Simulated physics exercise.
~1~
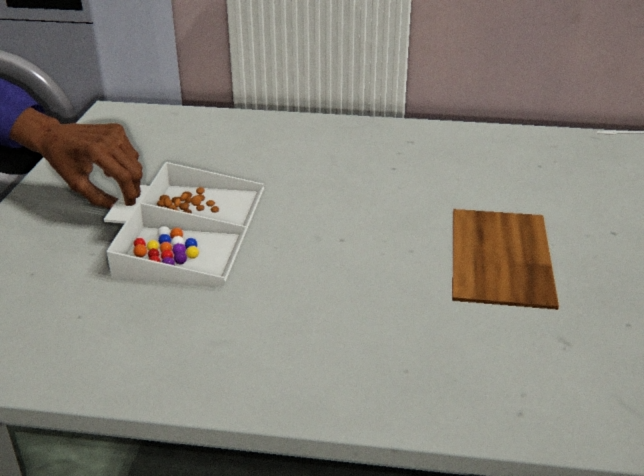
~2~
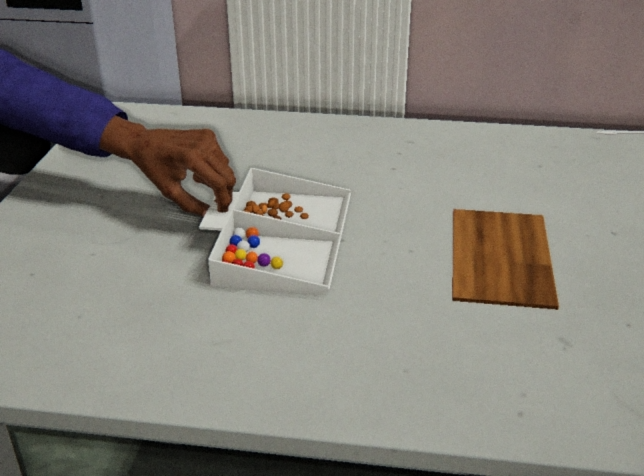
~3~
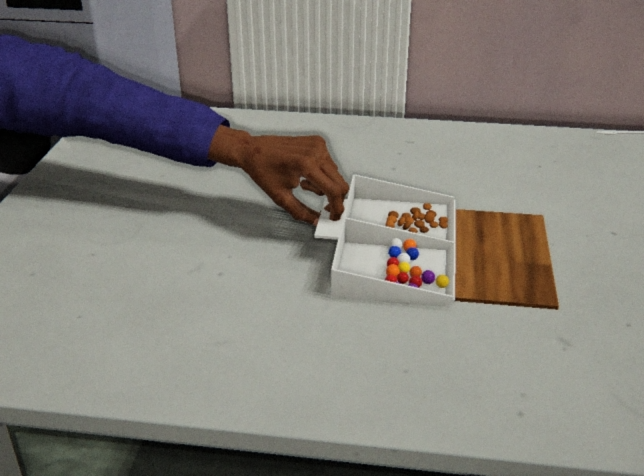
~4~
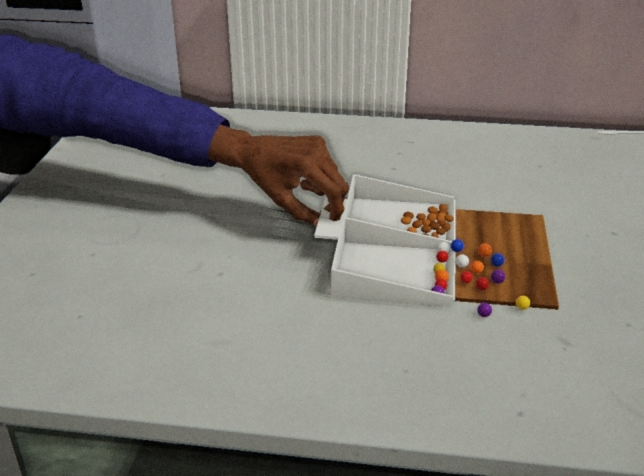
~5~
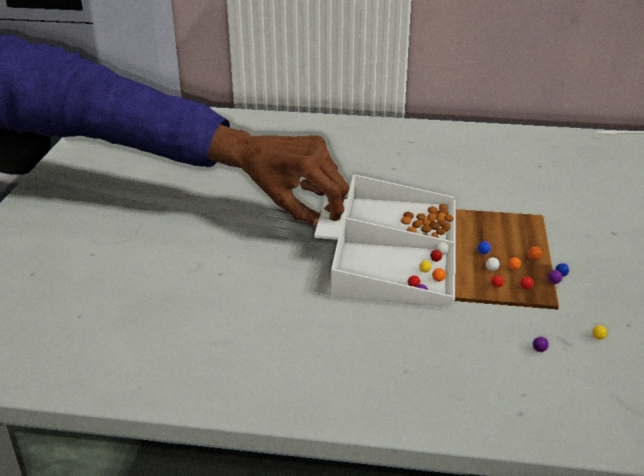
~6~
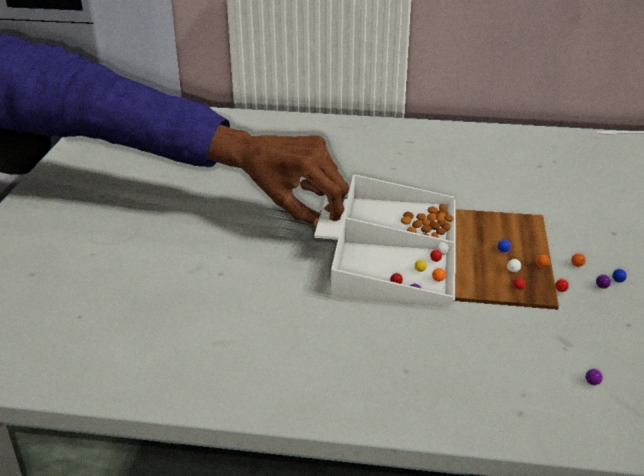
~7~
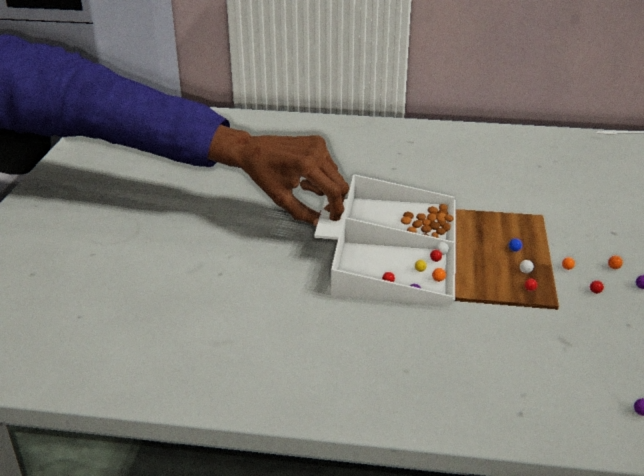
A hand slides a white tray right into a wooden board, and colourful balls spill out while brown pieces stay.
